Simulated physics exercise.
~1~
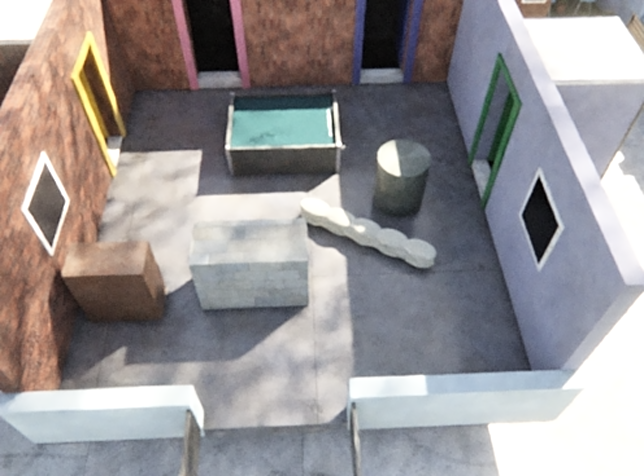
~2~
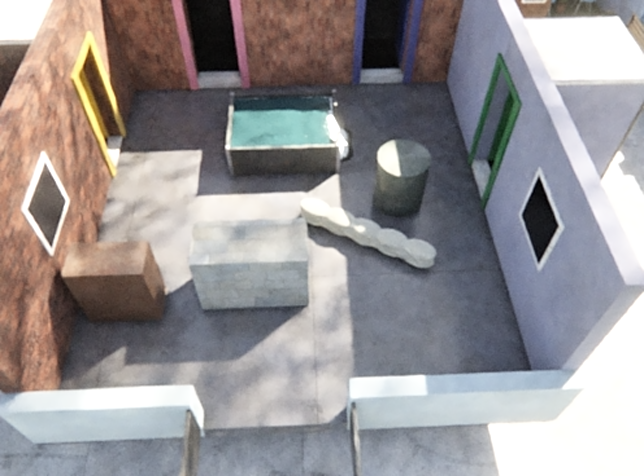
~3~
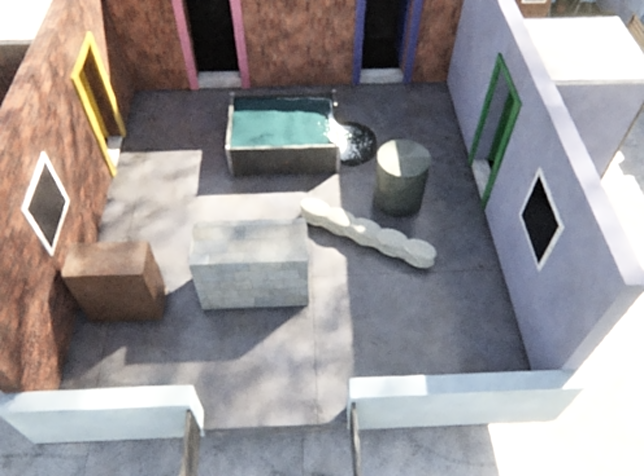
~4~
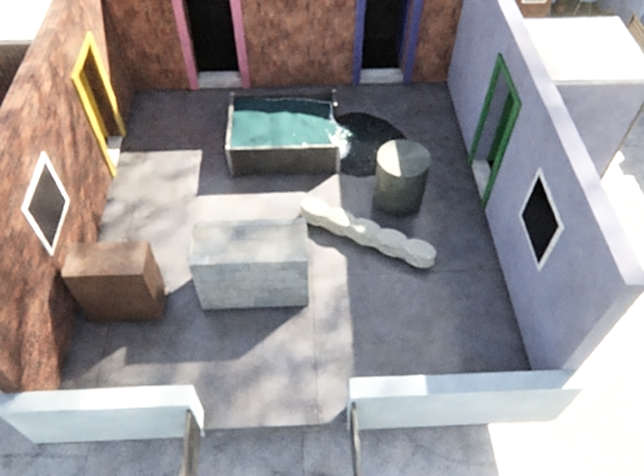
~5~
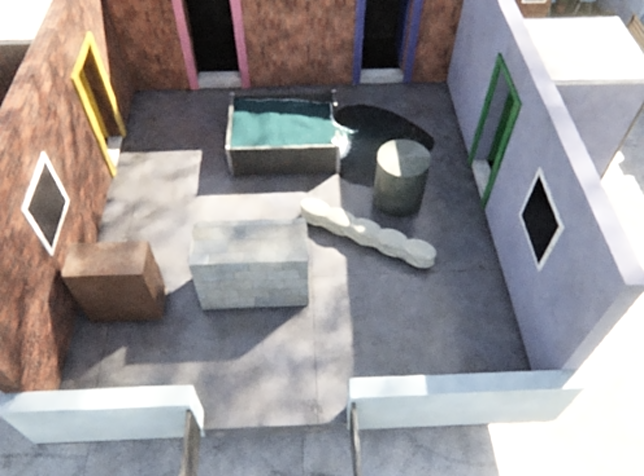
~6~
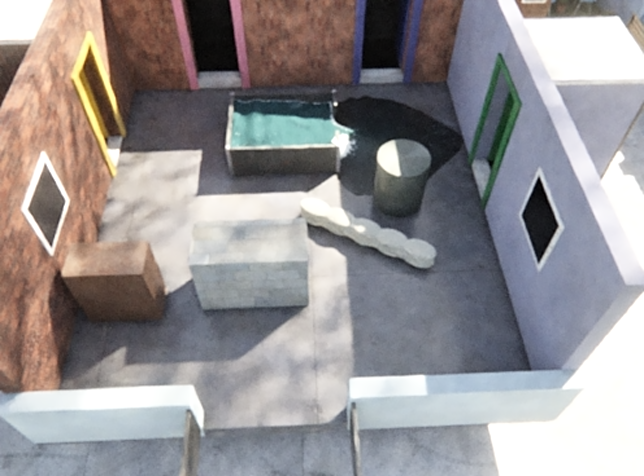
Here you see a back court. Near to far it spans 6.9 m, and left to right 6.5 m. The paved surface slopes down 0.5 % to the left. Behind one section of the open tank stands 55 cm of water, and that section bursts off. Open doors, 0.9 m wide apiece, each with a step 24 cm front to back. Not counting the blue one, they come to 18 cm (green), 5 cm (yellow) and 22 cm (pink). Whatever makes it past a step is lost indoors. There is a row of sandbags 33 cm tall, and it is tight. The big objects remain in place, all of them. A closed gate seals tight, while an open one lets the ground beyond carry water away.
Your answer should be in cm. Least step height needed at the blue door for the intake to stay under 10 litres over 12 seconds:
7.5 cm or so.
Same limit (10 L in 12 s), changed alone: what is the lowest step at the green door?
For green, a step near 16 cm.
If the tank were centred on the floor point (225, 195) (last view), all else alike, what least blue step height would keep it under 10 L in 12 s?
It should be around 9.0 cm high.
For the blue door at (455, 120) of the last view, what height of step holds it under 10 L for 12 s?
Close to 17 cm at the least.
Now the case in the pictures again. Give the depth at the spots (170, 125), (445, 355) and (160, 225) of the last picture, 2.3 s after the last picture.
Approx. 0 / 0 / 0 cm.
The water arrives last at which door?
The yellow one comes last.
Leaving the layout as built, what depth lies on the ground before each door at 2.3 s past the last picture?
Depths in cm - green: 14, yellow: 0, blue: 11, pink: 0.
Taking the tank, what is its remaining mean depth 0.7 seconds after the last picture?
Average depth: Approx. 38 cm.
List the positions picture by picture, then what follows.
The open tank at (283, 122) is whole and still, 55 cm deep; the blue door at (386, 40) is dry, in the first picture.
Water pours out at (334, 137) and has run 0.3 m, to (349, 156); about 6 cm deep outside, 55 cm at the back, in the second picture.
The front is at (373, 146), 0.7 m from the gap at (334, 137); 0.6 m2 of floor is wet, 55 cm left at the back, in the third picture.
The front is at a hidden place, 1.3 m from the gap at (334, 137); 1.4 m2 of floor is wet, 55 cm left at the back, in the fourth picture.
The gap is at (334, 136), the front 1.8 m out at a hidden place; the back of the open tank holds 55 cm, in the fifth picture.
The gap is at (334, 136), the front 2.3 m out at (456, 145); the back of the open tank holds 50 cm; 0.7 m in a straight line remain to the blue door at (386, 40), in the sixth picture.
Then, 0.7 s after the last picture water covers 15 % of the floor, deepest (29 cm) near (341, 145); 3 cm at the blue door, 0 litres in over its 18 cm step.
Then, 2.3 s after the last picture water covers 25 % of the floor, deepest (20 cm) near (459, 122); 11 cm at the blue door, 0 litres in over its 18 cm step.
Then, 11.3 s after the last picture water covers 90 % of the floor, deepest (7 cm) near (82, 300); 5 cm at the blue door, 0 litres in over its 18 cm step.
At the blue door as built, the water peaked near 11 cm, 2.3 s after the last picture.
Run again over the same 12 s with other heights there, 18 litres in over 6.5 cm, 5 litres over 8.5 cm. The limit of 10 litres is kept from about 7.5 cm up.
